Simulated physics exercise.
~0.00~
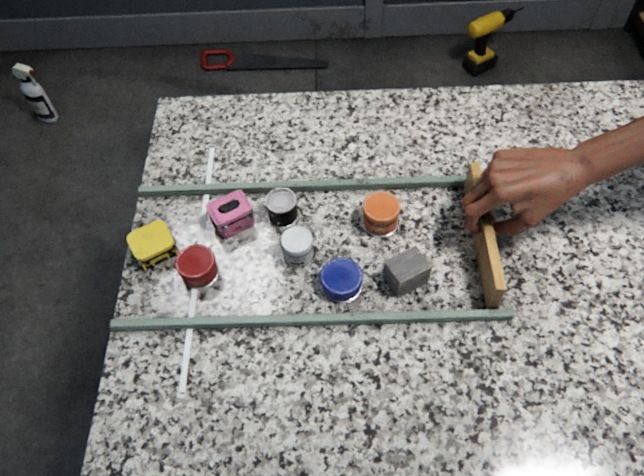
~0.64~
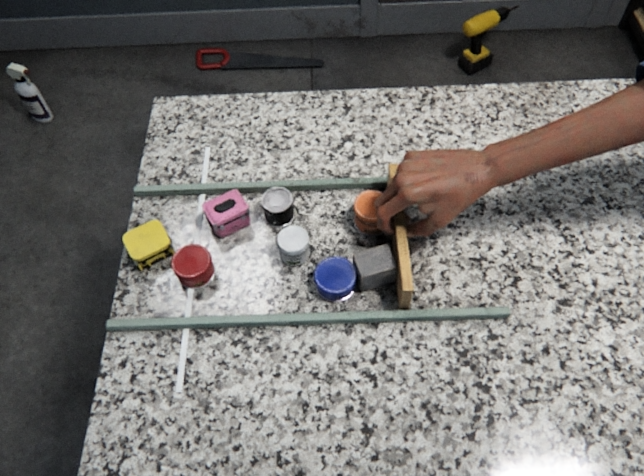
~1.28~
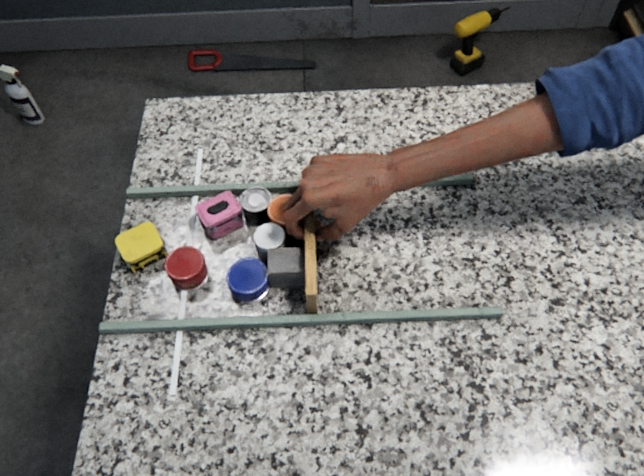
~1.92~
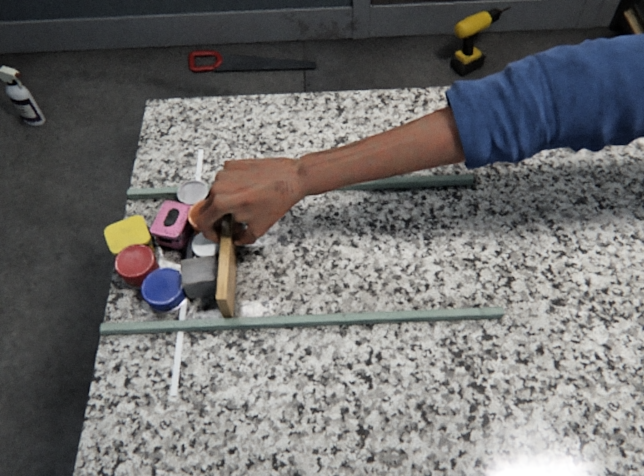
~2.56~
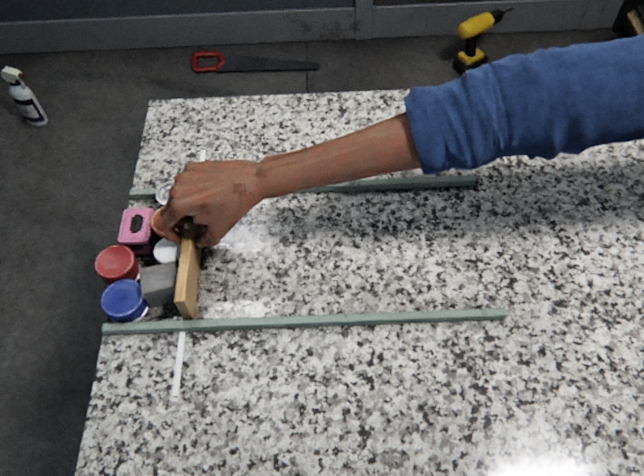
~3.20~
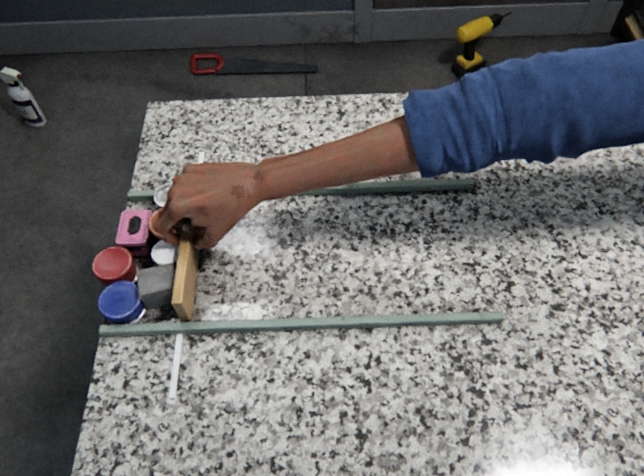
A wooden board, pushed left by a hand between two green rails, gathers scattered tins, pots, small cases and a grey block into a cluster, then stops near the white strip; the yellow case is gone from the counter, while the others crowd the left edge.
